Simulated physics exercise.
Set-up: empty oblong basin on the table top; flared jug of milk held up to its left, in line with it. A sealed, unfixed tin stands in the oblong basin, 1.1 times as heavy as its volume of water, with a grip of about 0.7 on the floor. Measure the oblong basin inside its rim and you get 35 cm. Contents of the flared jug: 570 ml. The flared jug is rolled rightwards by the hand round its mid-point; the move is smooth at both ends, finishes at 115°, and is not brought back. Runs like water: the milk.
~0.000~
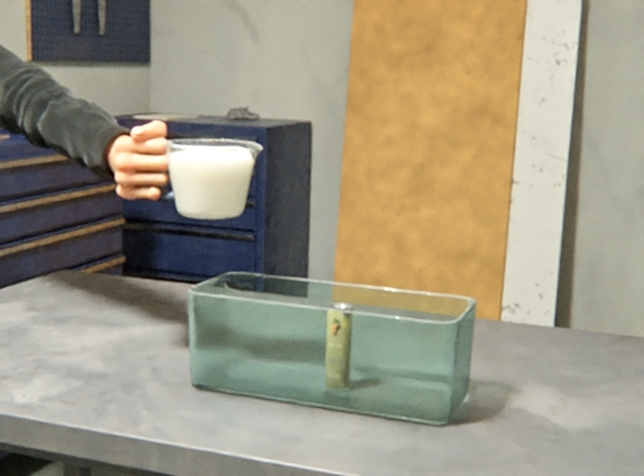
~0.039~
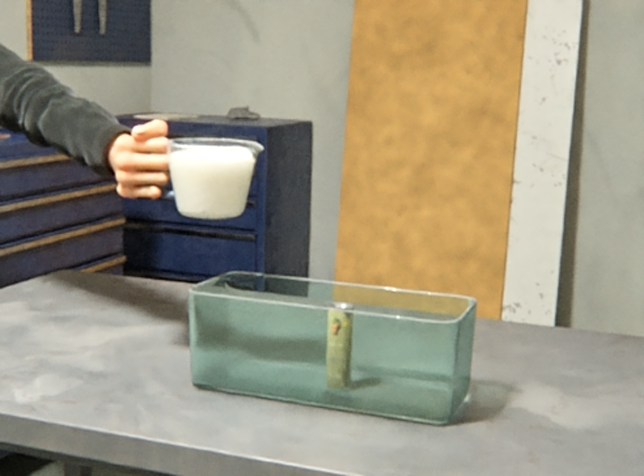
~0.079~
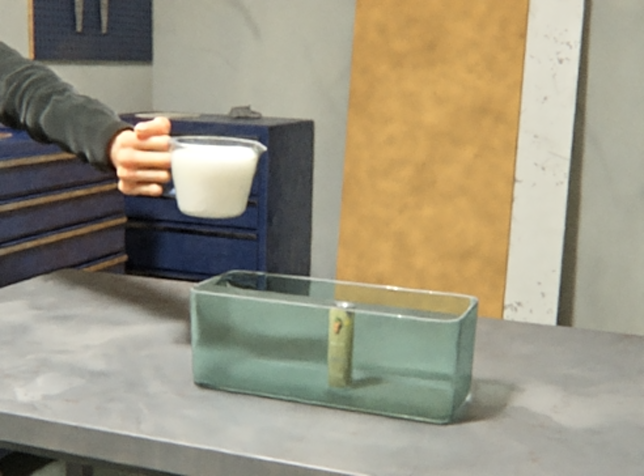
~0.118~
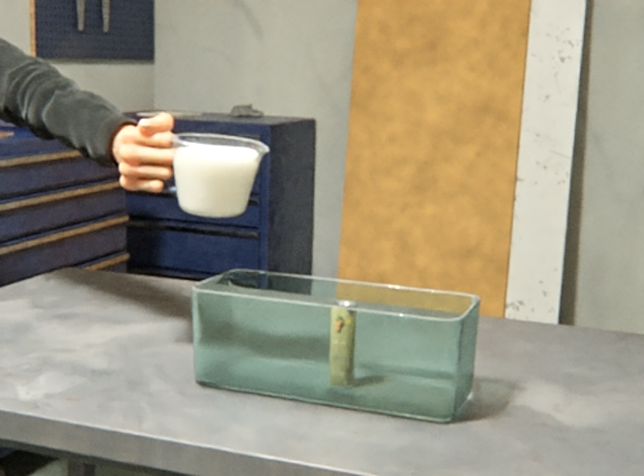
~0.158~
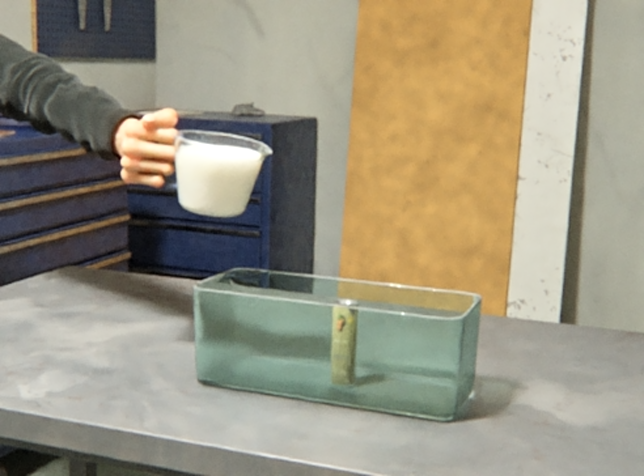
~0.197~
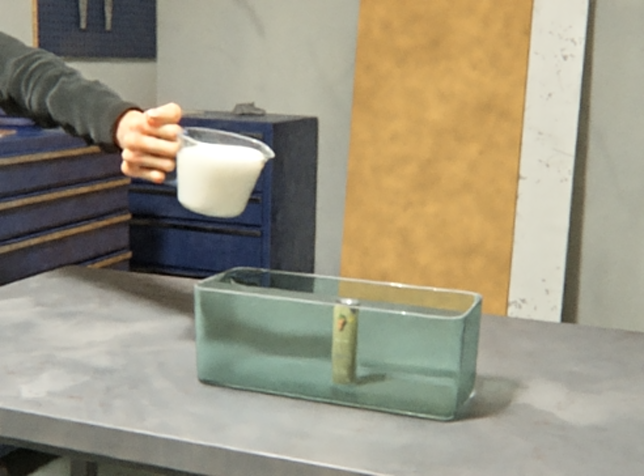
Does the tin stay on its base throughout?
Yes, it stays on its base.
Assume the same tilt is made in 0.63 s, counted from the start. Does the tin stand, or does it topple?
The tin stays on its base.
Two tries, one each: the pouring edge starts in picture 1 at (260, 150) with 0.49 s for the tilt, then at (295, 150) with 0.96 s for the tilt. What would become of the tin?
First it stays on its base; then it tips over.
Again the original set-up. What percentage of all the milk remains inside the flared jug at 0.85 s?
4 per cent or thereabouts.
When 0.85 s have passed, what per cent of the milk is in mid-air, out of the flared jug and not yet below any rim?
I'd put it at about 7 per cent of the liquid.
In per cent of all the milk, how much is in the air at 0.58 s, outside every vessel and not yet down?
About 30 per cent.
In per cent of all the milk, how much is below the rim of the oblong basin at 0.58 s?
Roughly 14 percent.
After 0.58 s the tilt is 75° and 56 per cent is still to pour; the tin stands where it began.
After 0.85 s the tilt is 112° and 4 per cent is still to pour; the tin stands where it began.
After 1.14 s the tilt is 115° and 0 per cent is still to pour; the tin stands where it began.
After 1.46 s the tilt is 115° and 0 per cent is still to pour; the tin stands where it began.
In the end the tin stands where it began.
